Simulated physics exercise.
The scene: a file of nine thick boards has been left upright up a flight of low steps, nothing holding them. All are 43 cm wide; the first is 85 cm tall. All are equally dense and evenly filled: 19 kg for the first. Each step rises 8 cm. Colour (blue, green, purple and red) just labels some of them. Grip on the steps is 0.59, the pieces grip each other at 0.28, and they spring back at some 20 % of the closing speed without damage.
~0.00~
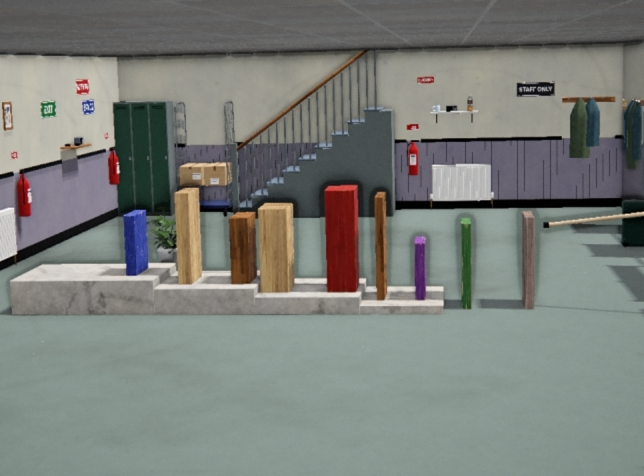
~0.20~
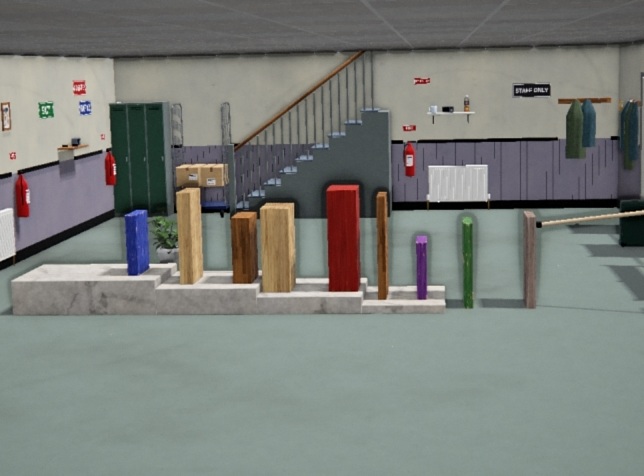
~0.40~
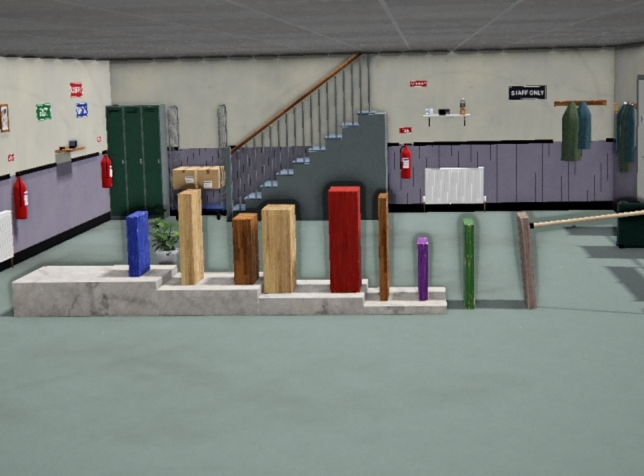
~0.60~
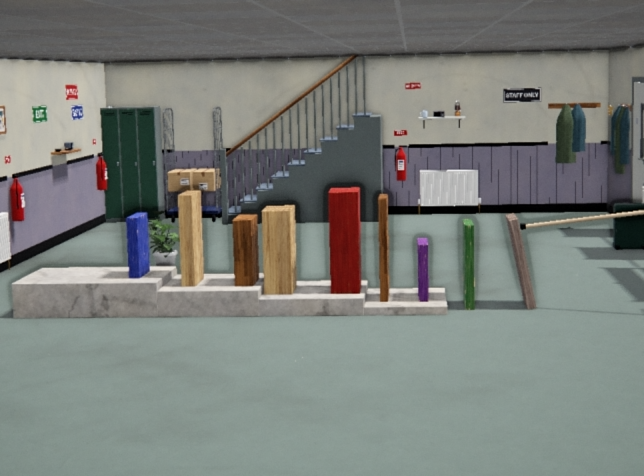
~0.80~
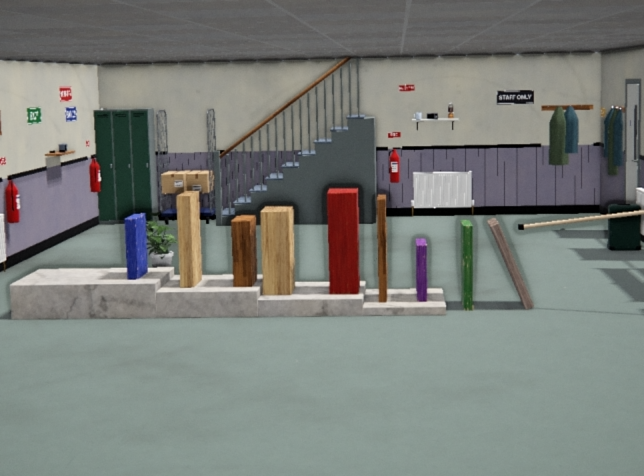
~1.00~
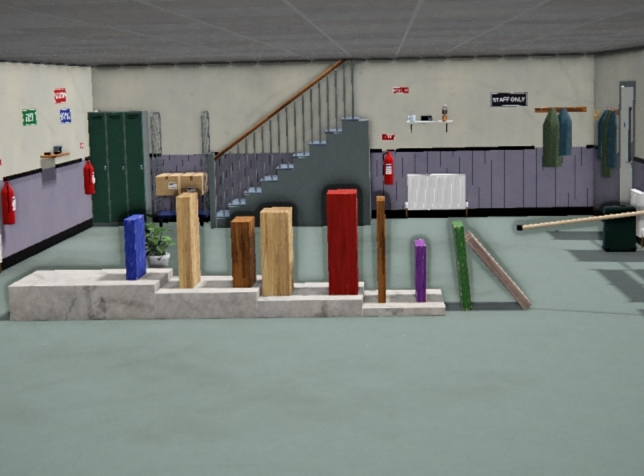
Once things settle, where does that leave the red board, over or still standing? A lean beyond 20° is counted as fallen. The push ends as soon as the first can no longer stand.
In the end the red board keeps its feet.
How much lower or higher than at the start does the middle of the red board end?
It ends some 0 cm lower.
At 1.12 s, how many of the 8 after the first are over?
By then 0.
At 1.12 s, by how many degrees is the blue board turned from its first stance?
Roughly 0°.
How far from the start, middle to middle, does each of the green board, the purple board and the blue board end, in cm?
About: Green 40, purple 20, blue 0.
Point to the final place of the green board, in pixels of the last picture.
Around (426, 282).
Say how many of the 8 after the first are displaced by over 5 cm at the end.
It is 3.
Around 1.12 s, none of the 8 other boards over, 1 disturbed; red board unmoved; green board tipped 18°.
Around 1.28 s, 1 of the 8 other boards over; red board unmoved; green board tipped 36°.
Around 1.48 s, 2 of the 8 other boards over; red board unmoved; green board tipped 55°.
Finally (2.1 s), 2 of the 8 other boards over; red board tipped 5°; green board tipped 59°; purple board tipped 54°. Six left standing. Seen by the last camera, middles, red board near (339, 241), green board near (426, 282).
